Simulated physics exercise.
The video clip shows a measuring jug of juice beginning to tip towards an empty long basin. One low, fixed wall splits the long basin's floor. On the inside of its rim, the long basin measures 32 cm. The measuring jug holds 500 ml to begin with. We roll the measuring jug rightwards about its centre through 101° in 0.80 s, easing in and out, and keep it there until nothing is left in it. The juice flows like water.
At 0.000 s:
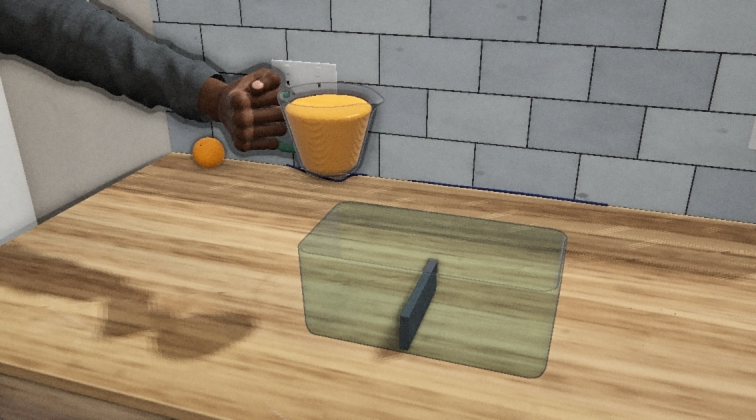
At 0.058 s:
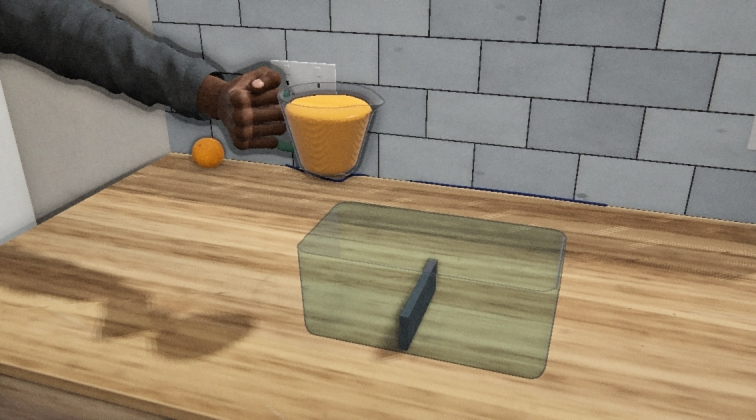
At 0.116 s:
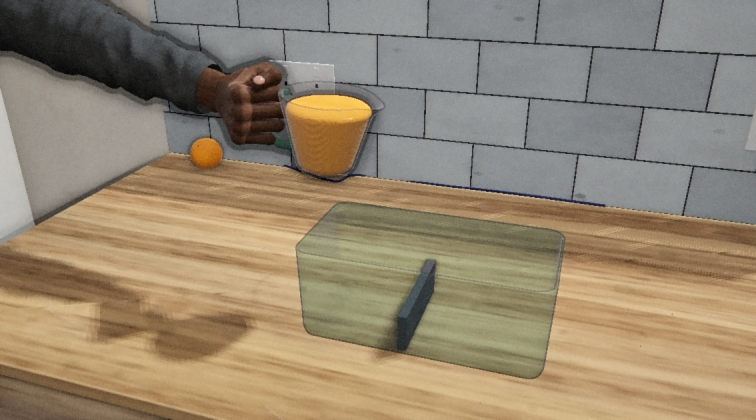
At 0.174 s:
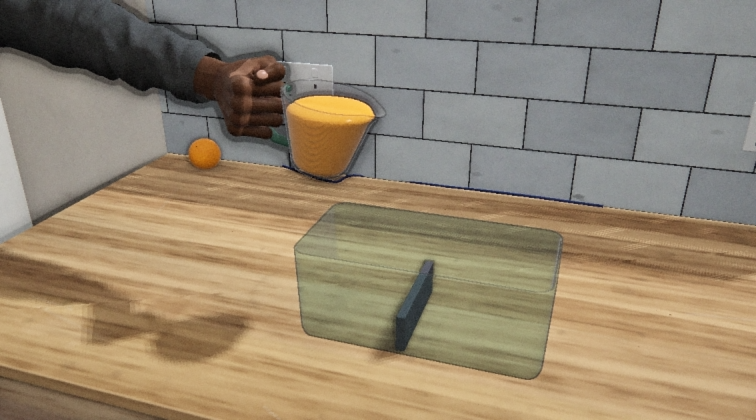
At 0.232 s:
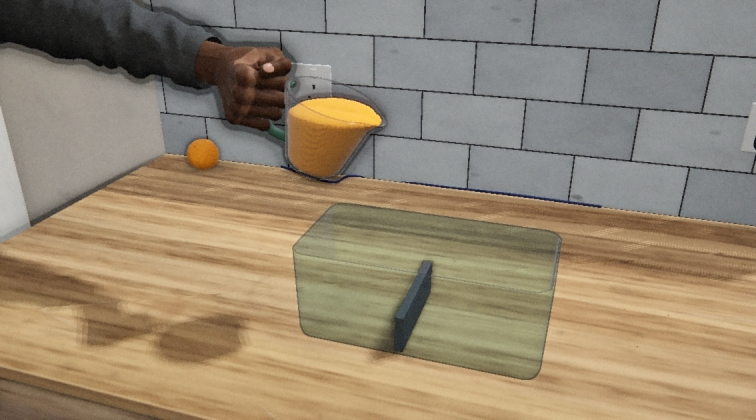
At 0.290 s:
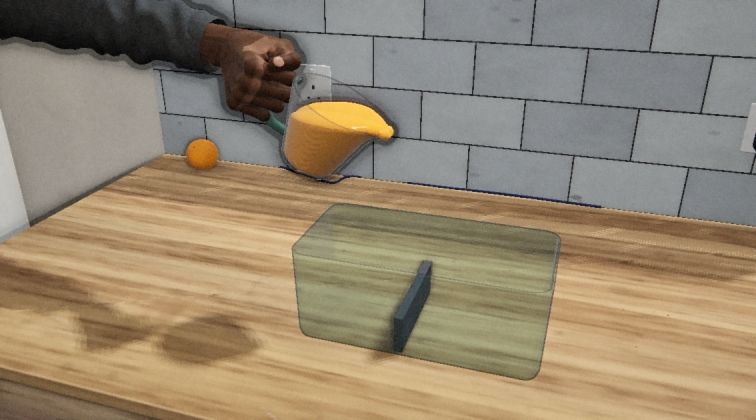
A hand beside a measuring jug of orange juice turns as the jug tilts rightwards.
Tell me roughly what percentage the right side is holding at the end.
At the end it holds about 52 per cent.
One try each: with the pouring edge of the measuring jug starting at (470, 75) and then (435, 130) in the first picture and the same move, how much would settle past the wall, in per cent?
Try 1: Approx. 90 %; try 2: Approx. 100 %.
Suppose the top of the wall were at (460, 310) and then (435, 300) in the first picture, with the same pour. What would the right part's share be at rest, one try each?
10 then 35 %.
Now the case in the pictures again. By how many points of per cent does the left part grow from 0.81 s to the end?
Near 9 percent, more or less.
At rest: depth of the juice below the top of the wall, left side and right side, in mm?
Close to 40 mm left and close to 42 mm right.
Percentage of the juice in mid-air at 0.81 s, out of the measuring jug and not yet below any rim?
I'd say some 6 per cent is in the air.
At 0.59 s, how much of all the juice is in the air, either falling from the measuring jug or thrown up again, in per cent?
28 %.
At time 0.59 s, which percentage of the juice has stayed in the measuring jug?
I'd put it near 40 percent.
After 0.59 s the tilt is 85° and 40 per cent is still to pour, 4 is left of the wall and 28 right of it.
After 0.81 s the tilt is 101° and 4 per cent is still to pour, 38 is left of the wall and 52 right of it.
After 1.05 s the tilt is 101° and 0 per cent is still to pour, 47 is left of the wall and 52 right of it.
After 1.30 s the tilt is 101° and 0 per cent is still to pour, 47 is left of the wall and 52 right of it.
In the end 47 per cent lies left of the wall, 52 right of it and 1 outside.
